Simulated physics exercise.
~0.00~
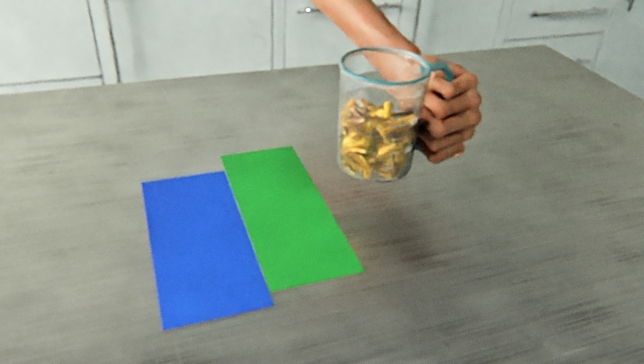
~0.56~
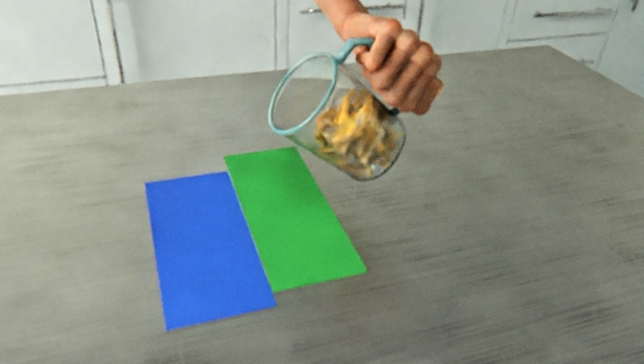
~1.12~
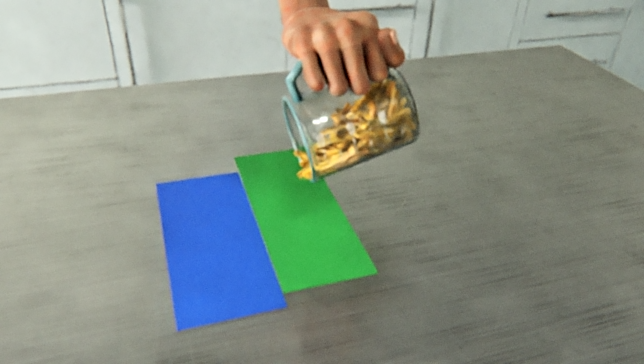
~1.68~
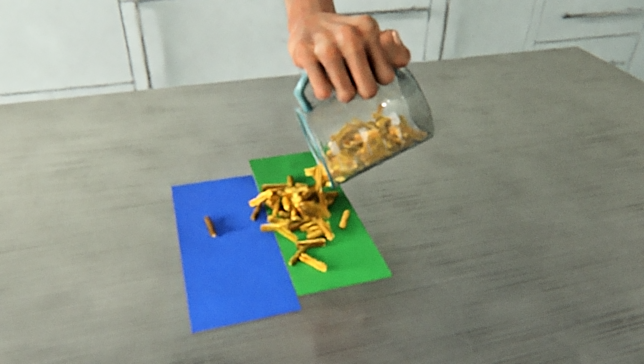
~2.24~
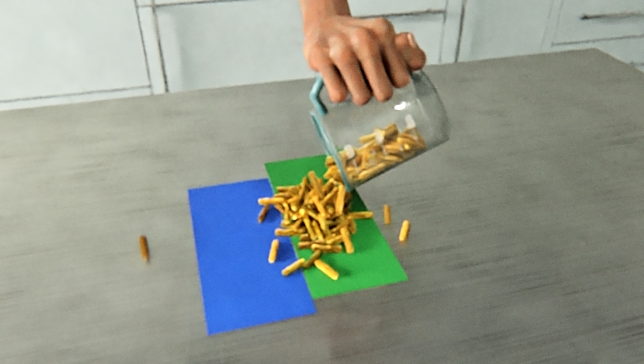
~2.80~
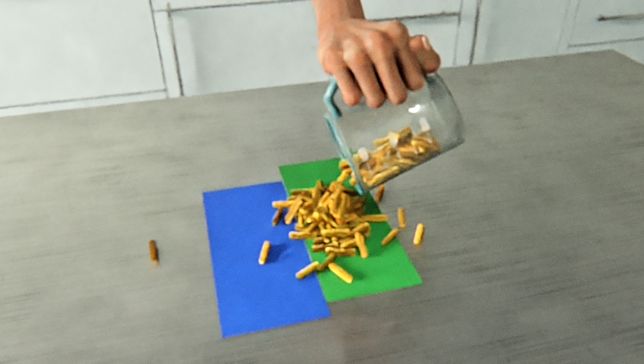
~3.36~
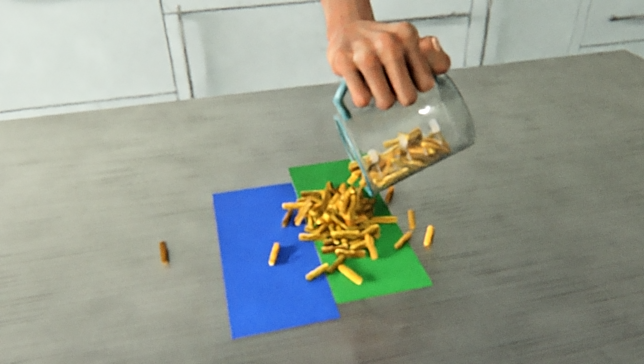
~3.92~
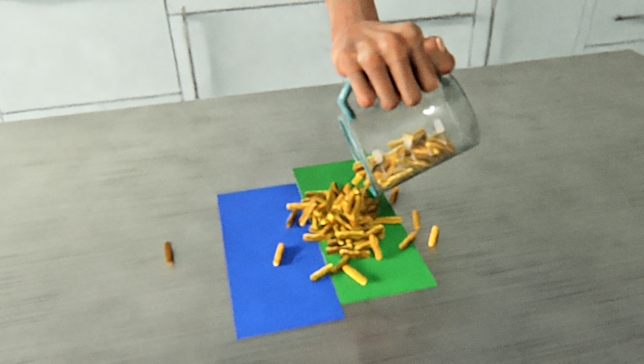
A clear jug of dry pasta pieces, gripped by a hand, starts upright above a grey table where a blue mat and a green mat lie side by side. The hand tips the jug to the left until it lies on its side over the green mat. Pieces slide to the rim and spill out, heaping mostly on the green mat. A few land on the blue mat, and several scatter onto the bare table on both sides. The flow stops with the jug still held tilted, a good share of the pasta left inside.
